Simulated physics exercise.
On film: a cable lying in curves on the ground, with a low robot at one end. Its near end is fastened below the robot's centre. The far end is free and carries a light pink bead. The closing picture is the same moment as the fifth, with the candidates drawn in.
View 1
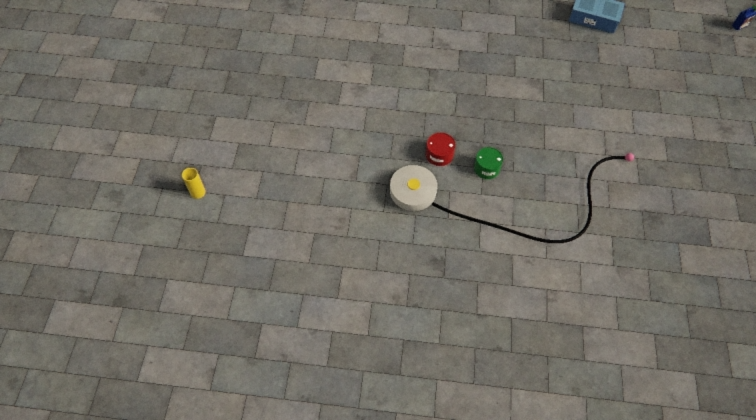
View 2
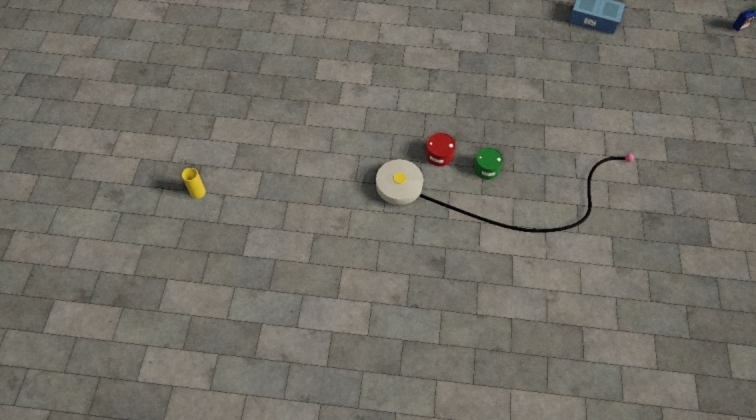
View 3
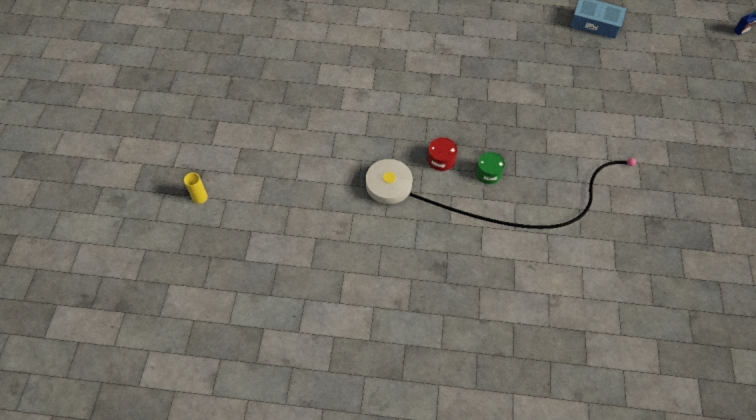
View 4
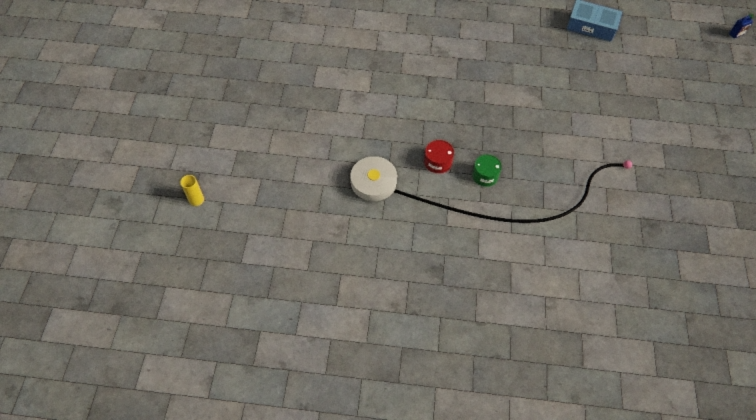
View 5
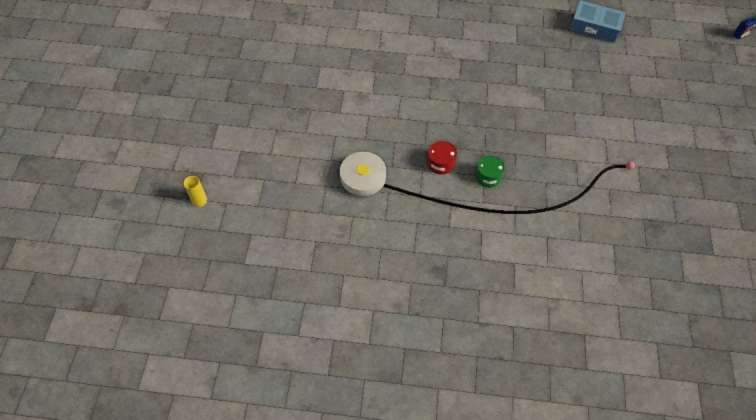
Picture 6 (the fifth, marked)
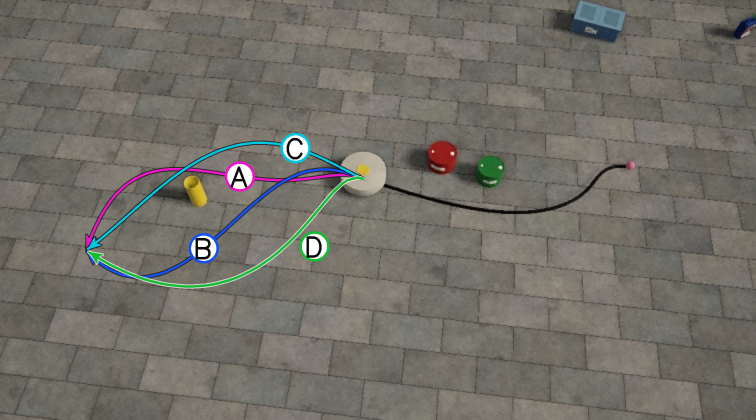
A round, cream-coloured robot with a yellow spot slid slowly left across grey paving, away from red and green tubs, drawing its curvy black cable straighter while the pink-tipped far end barely moved.
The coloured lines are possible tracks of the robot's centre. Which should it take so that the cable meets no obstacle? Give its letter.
Everything stays clear on D.
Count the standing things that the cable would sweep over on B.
It sweeps one.
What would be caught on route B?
It is the green tub.
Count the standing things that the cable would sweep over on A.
Two.
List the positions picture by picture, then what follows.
Robot (413, 189); free end (630, 157); yellow post (194, 184), in the first frame.
Robot (399, 183); red tub (440, 150), in the second frame.
Robot (389, 182); yellow post (196, 188), in the third frame.
Robot (374, 179); red tub (439, 157), in the fourth frame.
Robot (363, 174); free end (630, 166); green tub (490, 172); red tub (442, 158); yellow post (196, 192), in the fifth frame.
On the marked copy, A from (363, 179) via (207, 171) to (87, 249); B from (363, 179) via (226, 229) to (87, 252); C from (363, 179) via (220, 150) to (88, 249); D from (363, 179) via (242, 275) to (89, 252).
With D. Early on, robot (280, 246), middle of the cable (429, 205), free end (571, 183).
Further on, robot (161, 280), middle of the cable (324, 247), free end (466, 202).
At the end, robot (83, 246), middle of the cable (246, 252), free end (396, 222); nothing has been touched.
As for the rest, A meets the yellow post and green tub; B meets the green tub; C meets the yellow post, green tub and red tub.
